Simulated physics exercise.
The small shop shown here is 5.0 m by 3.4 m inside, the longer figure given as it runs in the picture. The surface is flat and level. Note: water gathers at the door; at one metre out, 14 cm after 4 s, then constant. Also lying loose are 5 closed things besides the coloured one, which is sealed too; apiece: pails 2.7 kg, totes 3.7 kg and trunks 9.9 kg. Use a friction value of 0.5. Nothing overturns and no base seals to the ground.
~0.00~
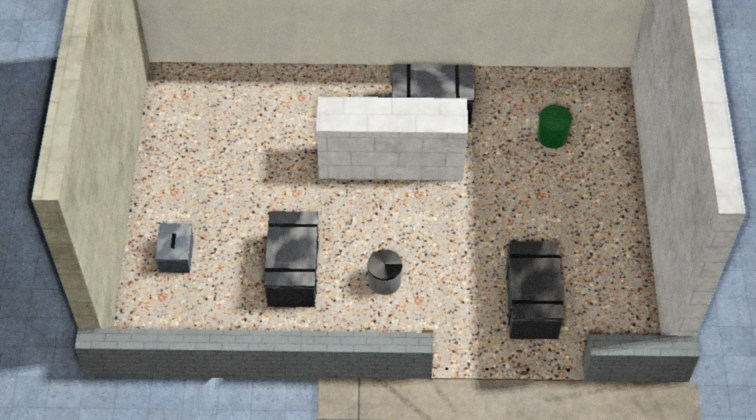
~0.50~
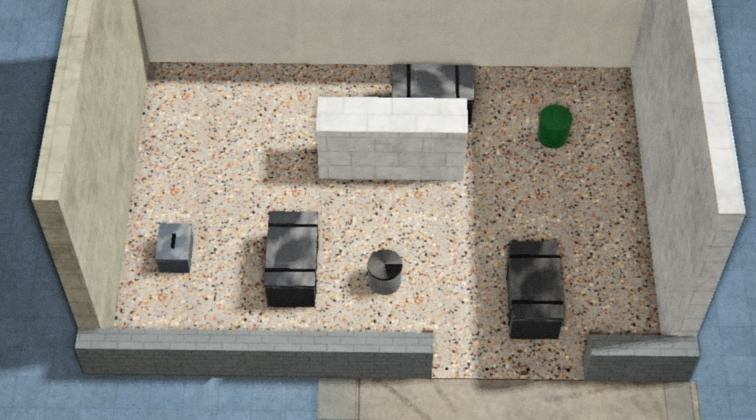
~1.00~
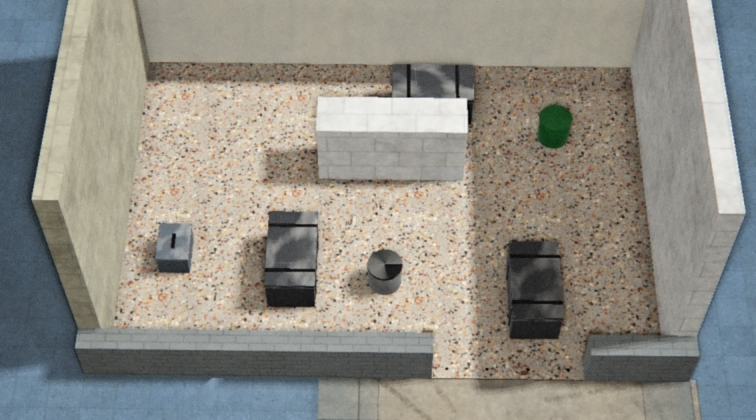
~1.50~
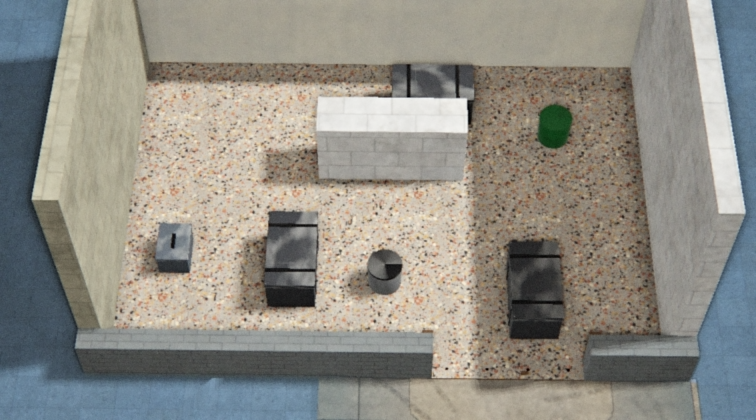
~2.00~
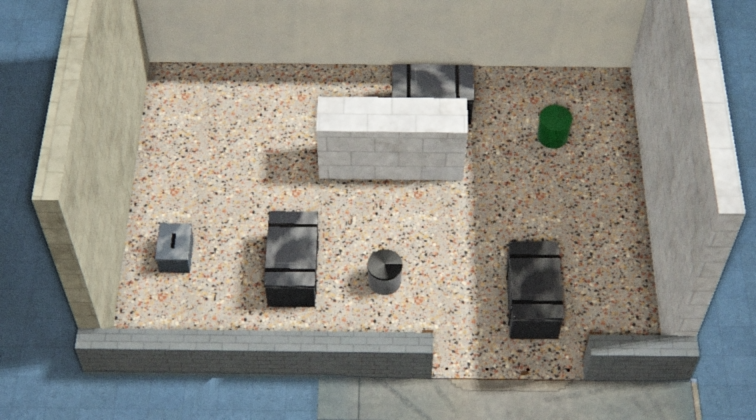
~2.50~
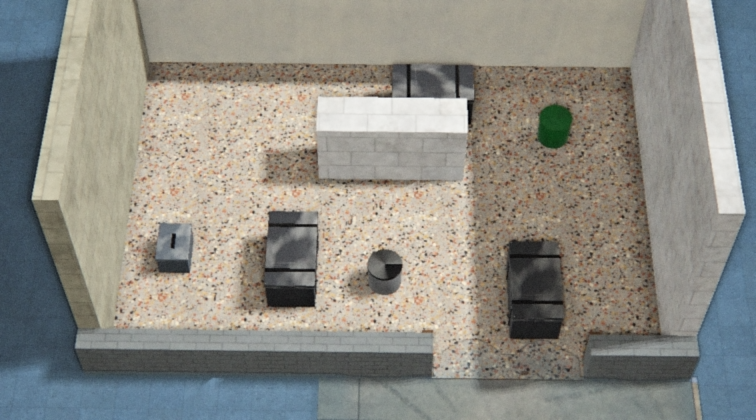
The clip opens on a roofless, pebble-floored room seen from above, with a green pail at the upper right, dark trunks and a low white partition. The surrounding blue ground deepens in colour and the slab outside the doorway turns from brownish to greyer, while nothing inside visibly moves.
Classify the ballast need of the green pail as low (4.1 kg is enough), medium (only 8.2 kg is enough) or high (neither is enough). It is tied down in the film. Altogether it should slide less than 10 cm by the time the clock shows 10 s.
Medium.
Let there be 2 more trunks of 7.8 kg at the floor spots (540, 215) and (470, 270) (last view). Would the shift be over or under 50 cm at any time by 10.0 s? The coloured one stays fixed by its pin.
The first is further, the second further.
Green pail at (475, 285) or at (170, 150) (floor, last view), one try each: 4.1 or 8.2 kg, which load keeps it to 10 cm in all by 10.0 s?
Neither mass does it, then the light mass does it.
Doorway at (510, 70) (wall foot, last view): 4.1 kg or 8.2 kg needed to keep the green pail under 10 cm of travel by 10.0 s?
I'd say neither one will work.
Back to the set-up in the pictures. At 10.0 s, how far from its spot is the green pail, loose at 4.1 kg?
80 cm.
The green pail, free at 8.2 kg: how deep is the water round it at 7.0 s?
Depth: Approx. 4 cm.
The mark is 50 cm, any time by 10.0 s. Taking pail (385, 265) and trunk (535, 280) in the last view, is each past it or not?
First below the mark, then above the mark.
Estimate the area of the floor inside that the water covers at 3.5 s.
Some 1.0 m2 of it.
After 3.5 s the green pail would be 0 cm from its start with 4.1 kg and 0 cm from its start with 8.2 kg; 0 cm of water round it then.
After 4.5 s the green pail would be 0 cm from its start with 4.1 kg and 0 cm from its start with 8.2 kg; 0 cm of water round it then.
After 7.0 s the green pail would be 8 cm from its start with 4.1 kg and 0 cm from its start with 8.2 kg; 4 cm of water round it then.
After 10.0 s the green pail would be 80 cm from its start with 4.1 kg and 1 cm from its start with 8.2 kg; 9 cm of water round it then.
